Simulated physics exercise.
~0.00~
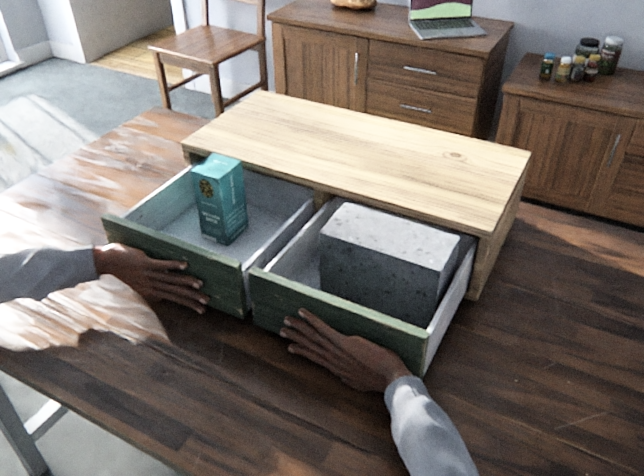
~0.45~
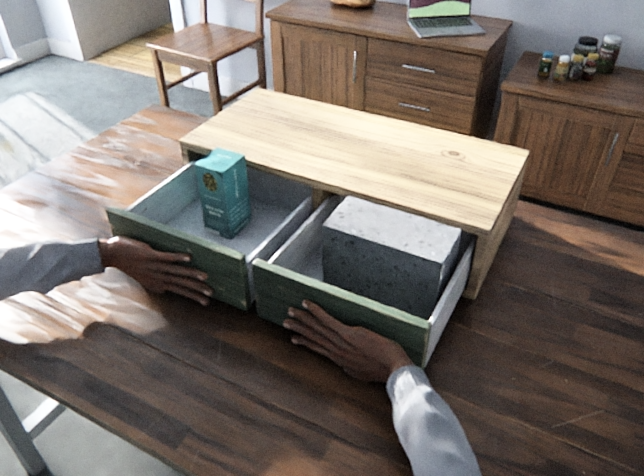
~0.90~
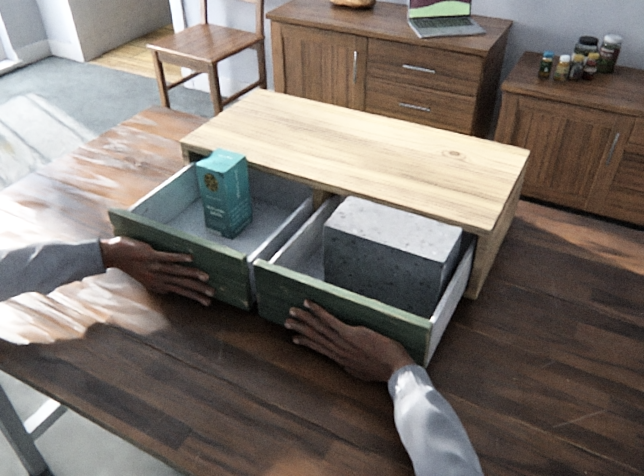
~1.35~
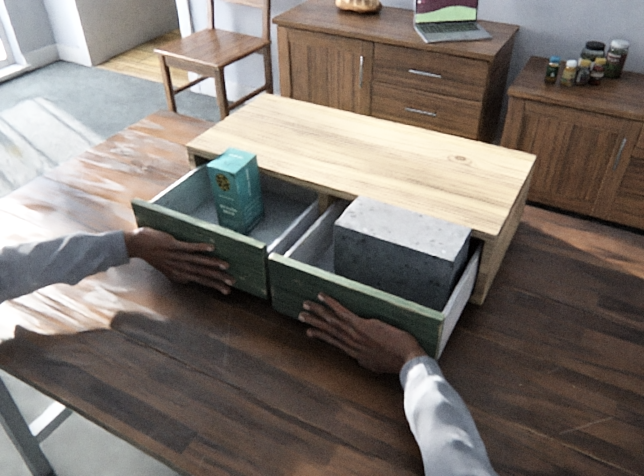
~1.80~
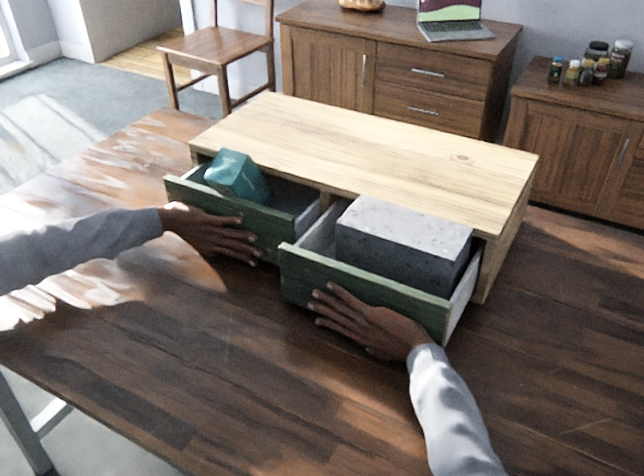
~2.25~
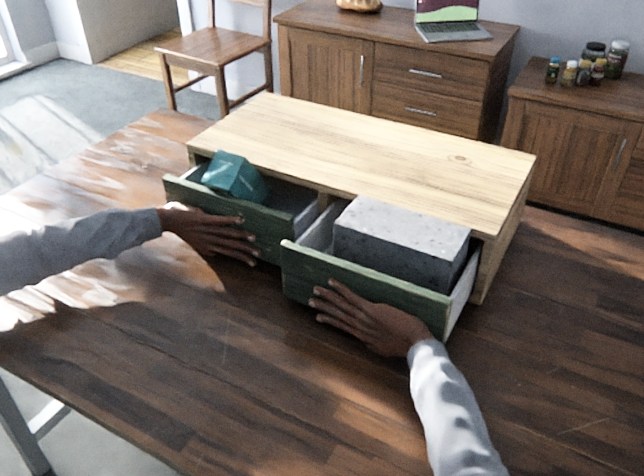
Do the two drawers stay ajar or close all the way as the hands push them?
Both drawers stay ajar. The left one slides in further than the right, but neither is shut at the end.
